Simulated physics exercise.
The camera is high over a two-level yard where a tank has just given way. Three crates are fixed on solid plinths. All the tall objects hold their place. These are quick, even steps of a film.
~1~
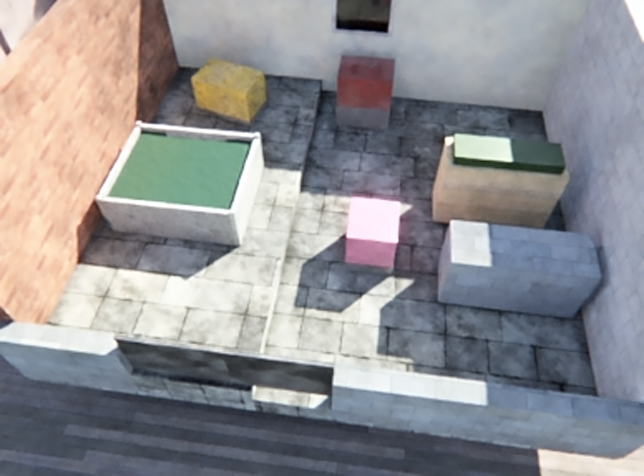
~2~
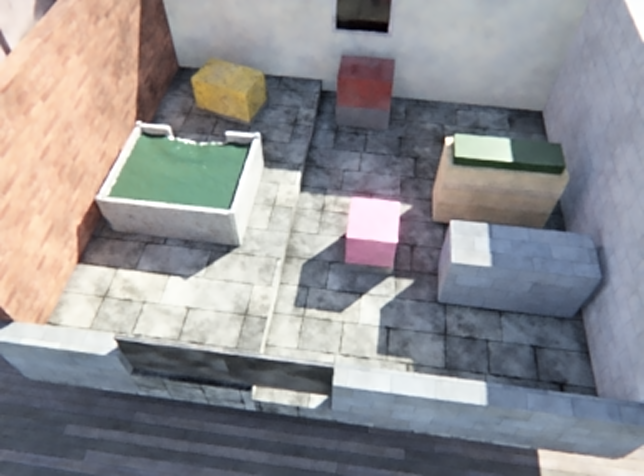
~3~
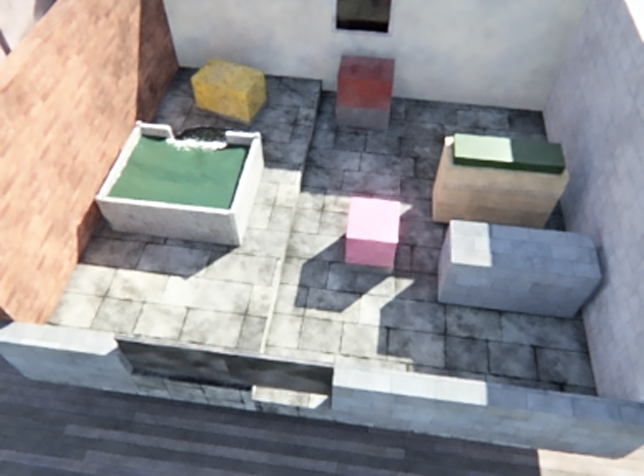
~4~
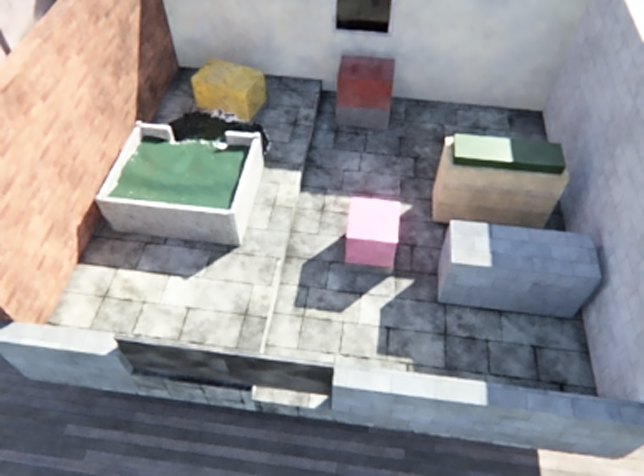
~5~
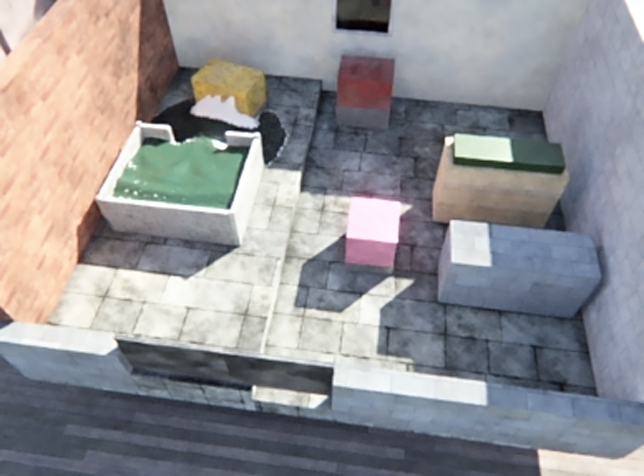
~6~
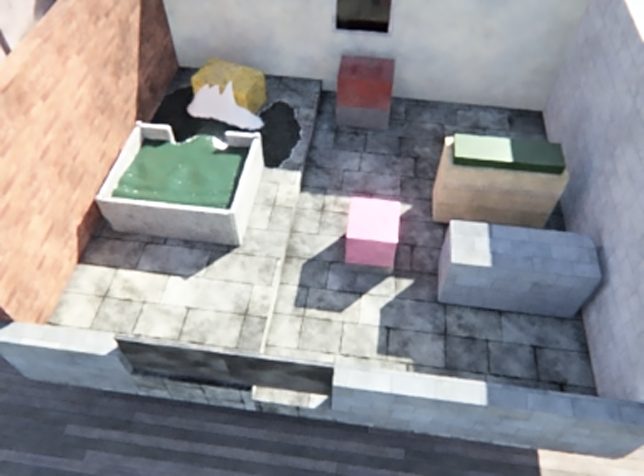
A white-walled tank of green liquid sat in a paved yard among colored blocks, then its far side broke open and dark liquid poured out, spreading across the paving around the yellow block.
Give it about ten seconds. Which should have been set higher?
One by one: The yellow crate is wetted; the red crate escapes dry; the pink crate escapes dry.
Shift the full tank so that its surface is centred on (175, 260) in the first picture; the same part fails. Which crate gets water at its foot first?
First comes the crate marked yellow.
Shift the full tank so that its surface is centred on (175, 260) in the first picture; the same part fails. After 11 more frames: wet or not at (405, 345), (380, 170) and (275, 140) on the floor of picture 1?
As listed: Free of water, flooded, covered.
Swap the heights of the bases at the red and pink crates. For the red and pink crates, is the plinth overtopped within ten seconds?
Red crate gets wet; pink crate escapes it.
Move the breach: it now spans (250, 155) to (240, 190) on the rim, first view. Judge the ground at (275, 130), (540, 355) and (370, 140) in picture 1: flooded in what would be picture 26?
In that order: Dry, awash, under water.
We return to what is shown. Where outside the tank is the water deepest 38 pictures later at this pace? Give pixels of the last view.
Around (320, 116).
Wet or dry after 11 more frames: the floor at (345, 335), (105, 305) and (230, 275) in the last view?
In that order: Free of water, not flooded, no water.
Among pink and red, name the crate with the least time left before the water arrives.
It is the red-painted one.
A moment on, water covers 15 % of the floor; the yellow crate water round its plinth, the red crate water round its plinth, the pink crate not reached.
Next, water covers 30 % of the floor; the yellow crate water round its plinth, the red crate water round its plinth, the pink crate not reached.
Then, water covers 50 % of the floor; the yellow crate water round its plinth, the red crate water round its plinth, the pink crate water round its plinth.
Later, water covers 65 % of the floor; the yellow crate water round its plinth, the red crate water round its plinth, the pink crate water round its plinth.
In the end, water covers 85 % of the floor; the yellow crate was topped, the red crate stayed above the water, the pink crate stayed above the water.
